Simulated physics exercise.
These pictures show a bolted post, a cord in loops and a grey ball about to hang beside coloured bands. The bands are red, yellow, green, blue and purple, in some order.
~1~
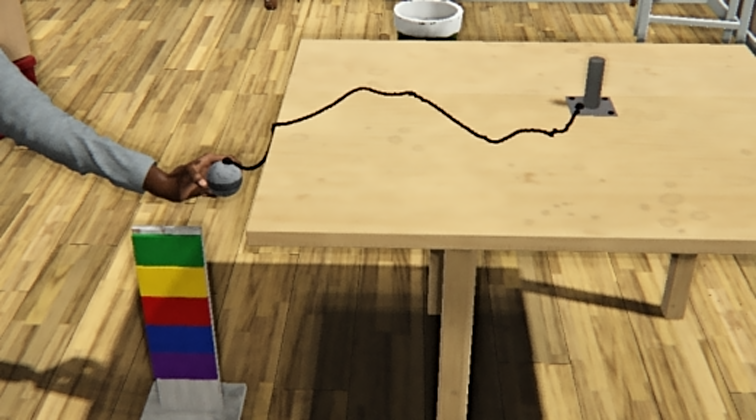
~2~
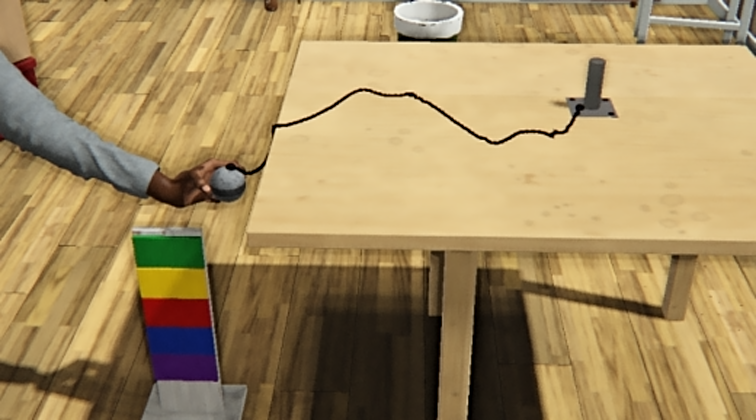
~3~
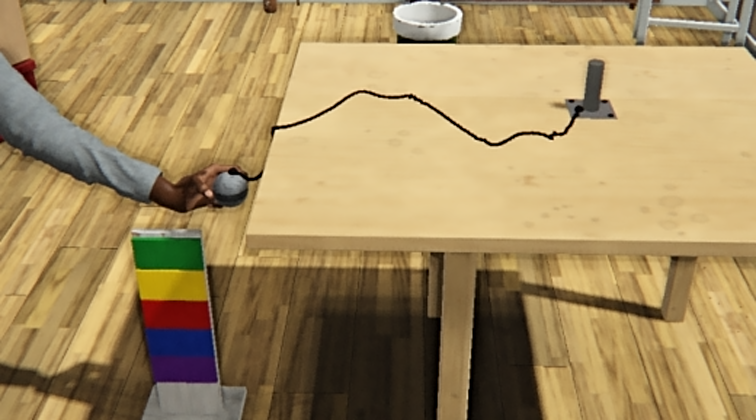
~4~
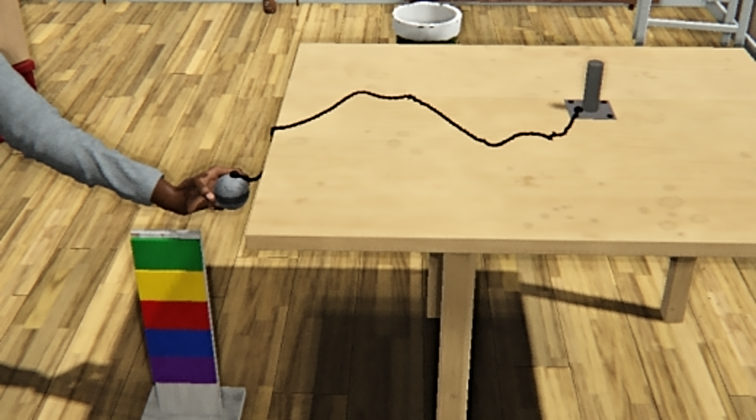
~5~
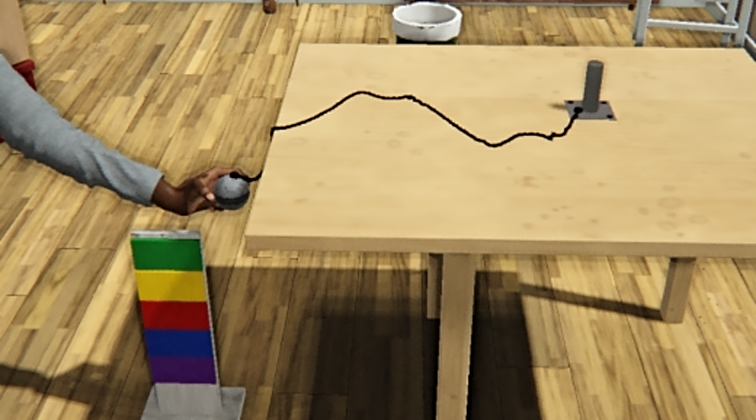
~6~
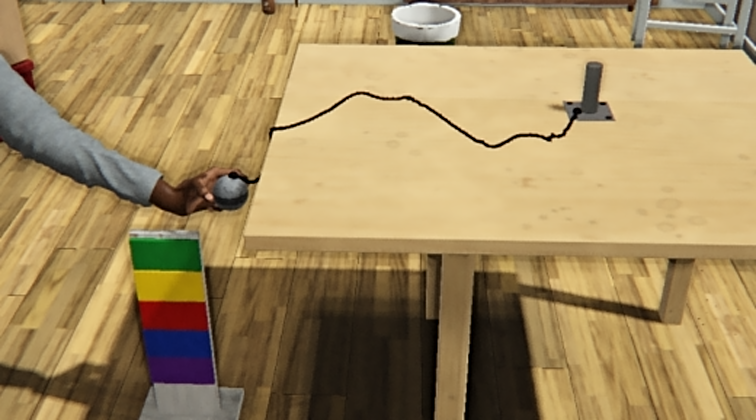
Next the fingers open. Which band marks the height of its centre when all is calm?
The cord holds its middle at purple.
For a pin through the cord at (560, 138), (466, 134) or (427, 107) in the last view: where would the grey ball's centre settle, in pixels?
The places are (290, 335), (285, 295) and (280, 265).
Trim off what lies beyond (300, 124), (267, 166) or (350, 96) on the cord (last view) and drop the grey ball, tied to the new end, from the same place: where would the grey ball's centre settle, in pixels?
About (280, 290), (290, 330) and (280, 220).
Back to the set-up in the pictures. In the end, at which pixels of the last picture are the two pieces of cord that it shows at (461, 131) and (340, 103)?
The first at (370, 122), the second at (279, 219).
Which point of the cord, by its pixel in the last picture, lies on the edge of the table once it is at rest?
It lies at about (408, 100).
A little later, ball near (253, 307); level with red.
Next, ball near (302, 353); level with purple.
Later still, ball near (282, 363); level with purple.
When it is over, ball near (290, 361); level with purple. At purple.
